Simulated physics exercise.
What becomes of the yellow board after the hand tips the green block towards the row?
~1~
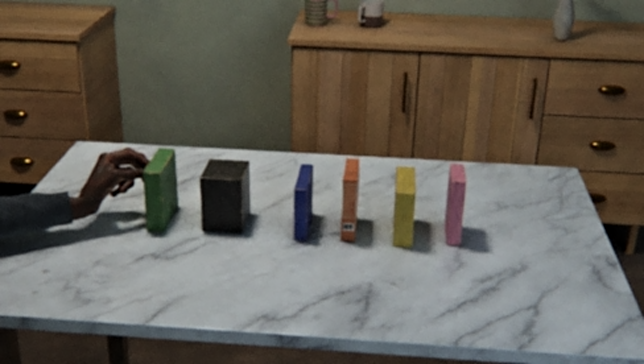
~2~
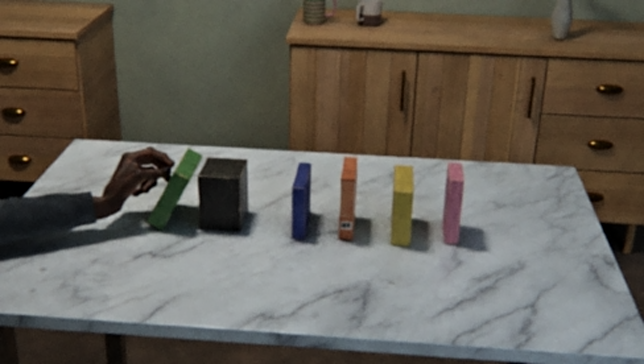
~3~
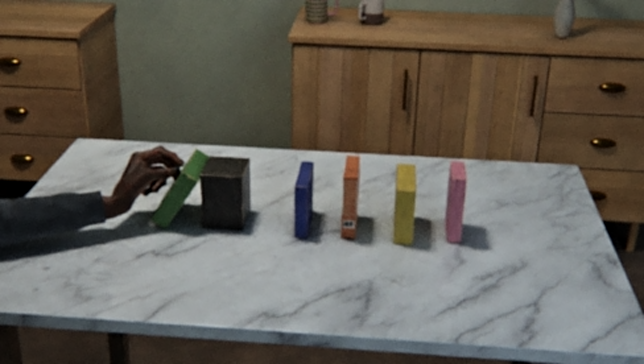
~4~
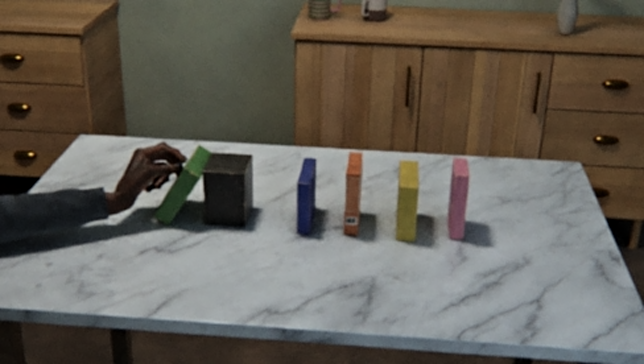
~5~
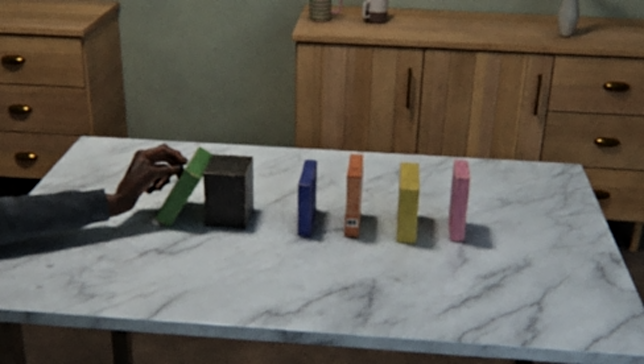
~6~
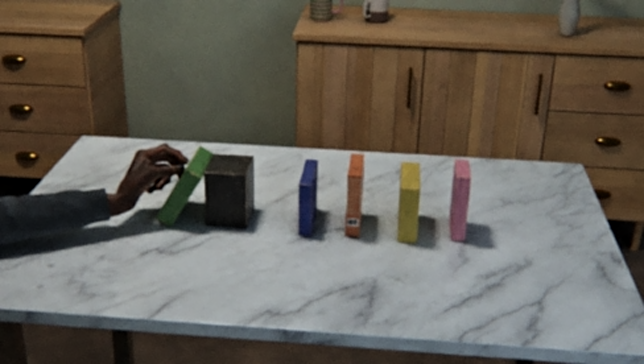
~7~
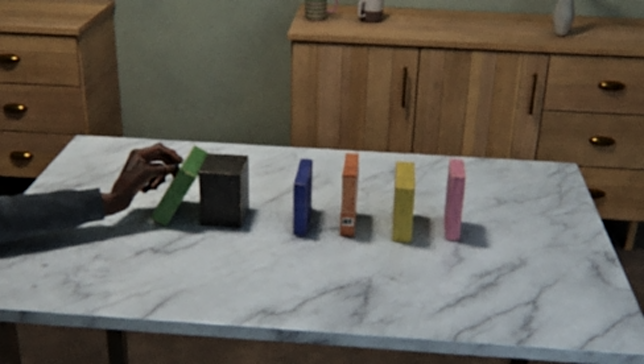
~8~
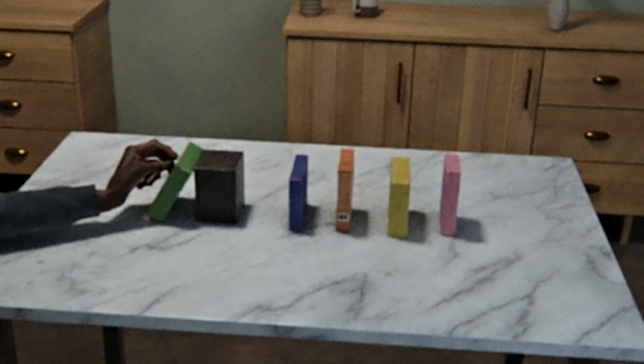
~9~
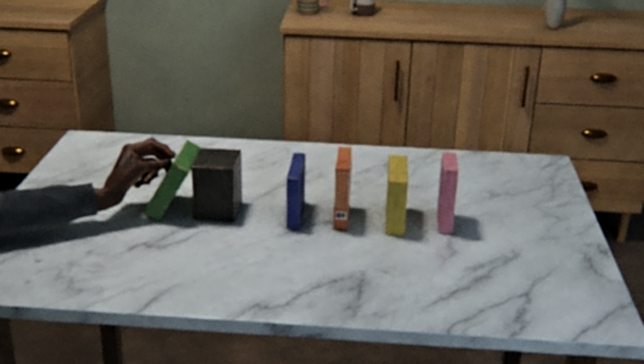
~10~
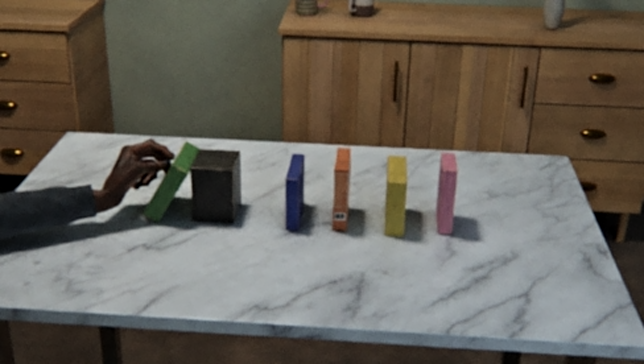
The yellow board stays standing upright in its place. The green block only leans against the black block, which does not move.
